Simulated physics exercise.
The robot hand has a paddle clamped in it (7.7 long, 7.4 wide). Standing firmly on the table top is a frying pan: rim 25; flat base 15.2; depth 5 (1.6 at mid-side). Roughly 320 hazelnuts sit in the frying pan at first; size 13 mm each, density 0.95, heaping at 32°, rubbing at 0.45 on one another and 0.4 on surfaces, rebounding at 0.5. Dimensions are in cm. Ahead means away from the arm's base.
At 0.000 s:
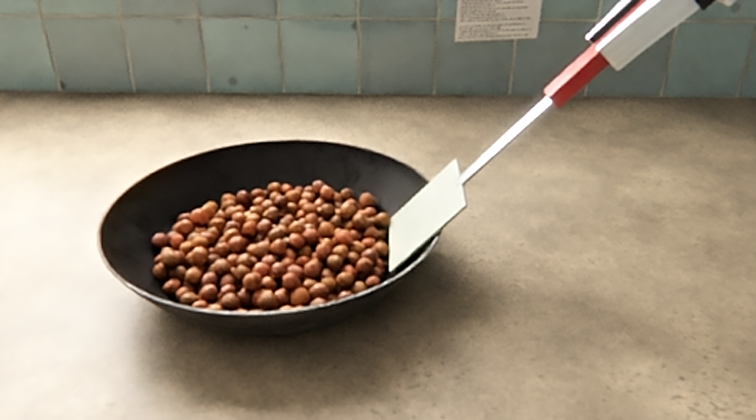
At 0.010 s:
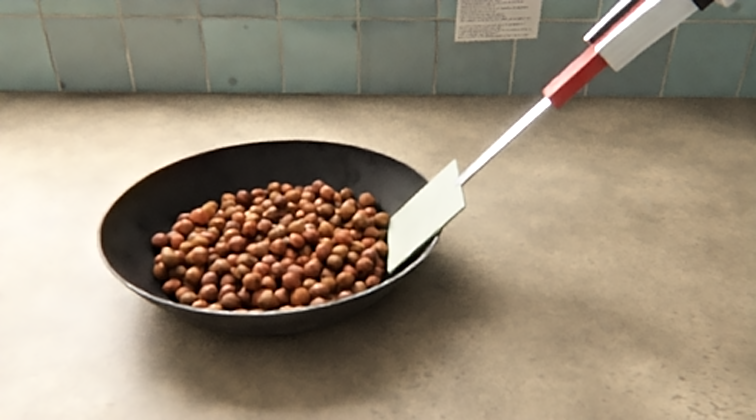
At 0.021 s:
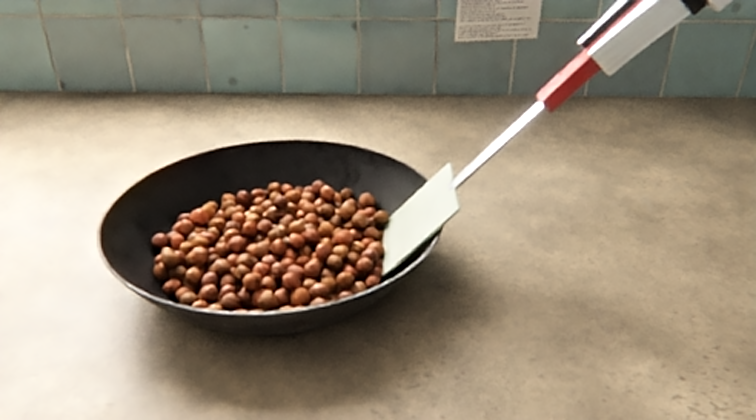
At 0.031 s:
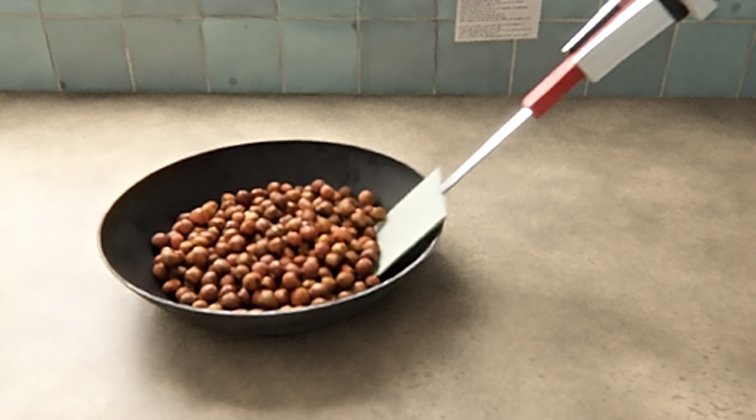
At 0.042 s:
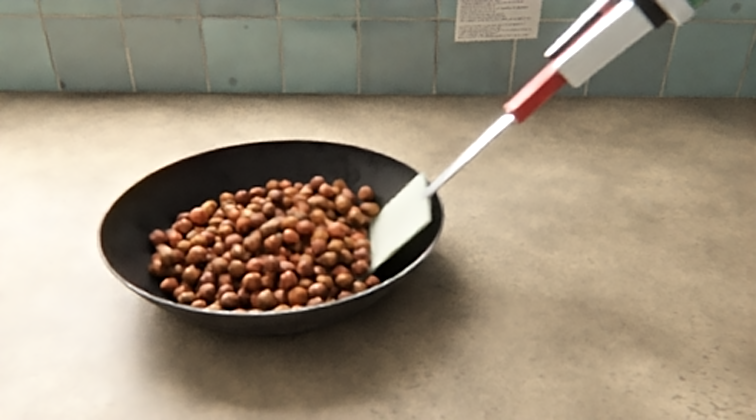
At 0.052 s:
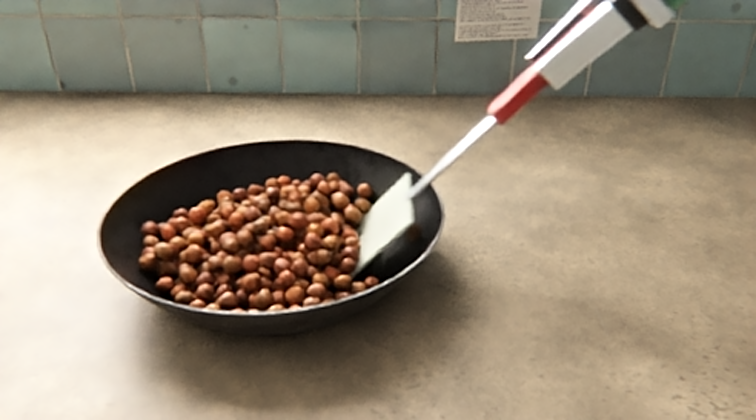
A black frying pan full of reddish-brown hazelnuts stands on a mottled beige-grey table top, seen from slightly above, with blue-green tiles and a small printed notice behind. At the pan's right side, a pale flat paddle hangs from a red and white robot arm reaching in from the upper right. The paddle slides leftward, slowly then faster, pushing the nuts into a slightly higher heap, while the camera stays still.
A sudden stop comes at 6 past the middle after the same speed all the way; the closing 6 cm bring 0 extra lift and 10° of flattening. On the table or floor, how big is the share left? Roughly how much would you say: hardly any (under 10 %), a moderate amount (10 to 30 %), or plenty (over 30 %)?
I'd say hardly any.
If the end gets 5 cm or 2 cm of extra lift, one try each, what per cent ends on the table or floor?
I'd put it near 15 in a hundred, then near 10 in a hundred.
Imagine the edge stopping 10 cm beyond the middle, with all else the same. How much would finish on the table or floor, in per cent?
About 45 %.
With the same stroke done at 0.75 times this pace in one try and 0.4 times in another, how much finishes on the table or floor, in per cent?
Estimates, in order: 0 % and 0 %.
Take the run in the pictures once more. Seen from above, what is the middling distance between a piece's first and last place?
I'd guess close to 4 centimetres.
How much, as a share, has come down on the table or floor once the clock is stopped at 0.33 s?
It works out to about 5 in a hundred.
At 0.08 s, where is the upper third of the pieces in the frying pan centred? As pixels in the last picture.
It sits at about (264, 223).
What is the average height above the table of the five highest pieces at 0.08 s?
About 6 cm.
After 0.08 s, sloping 48°, highest piece 8 above the table; 318 in the frying pan, 1 on the blade or in flight.
After 0.11 s, sloping 45°, highest piece 12 above the table; 318 in the frying pan, 1 on the blade or in flight.
After 0.33 s, sloping 38°, highest piece 13 above the table; 309 in the frying pan, 8 on the table or floor, 2 on the blade or in flight.
After 1.38 s, sloping 38°, highest piece 6 above the table; 307 in the frying pan, 12 on the table or floor.
In the end, 307 in the frying pan, 12 on the table or floor. That is 4 % on the table or floor.
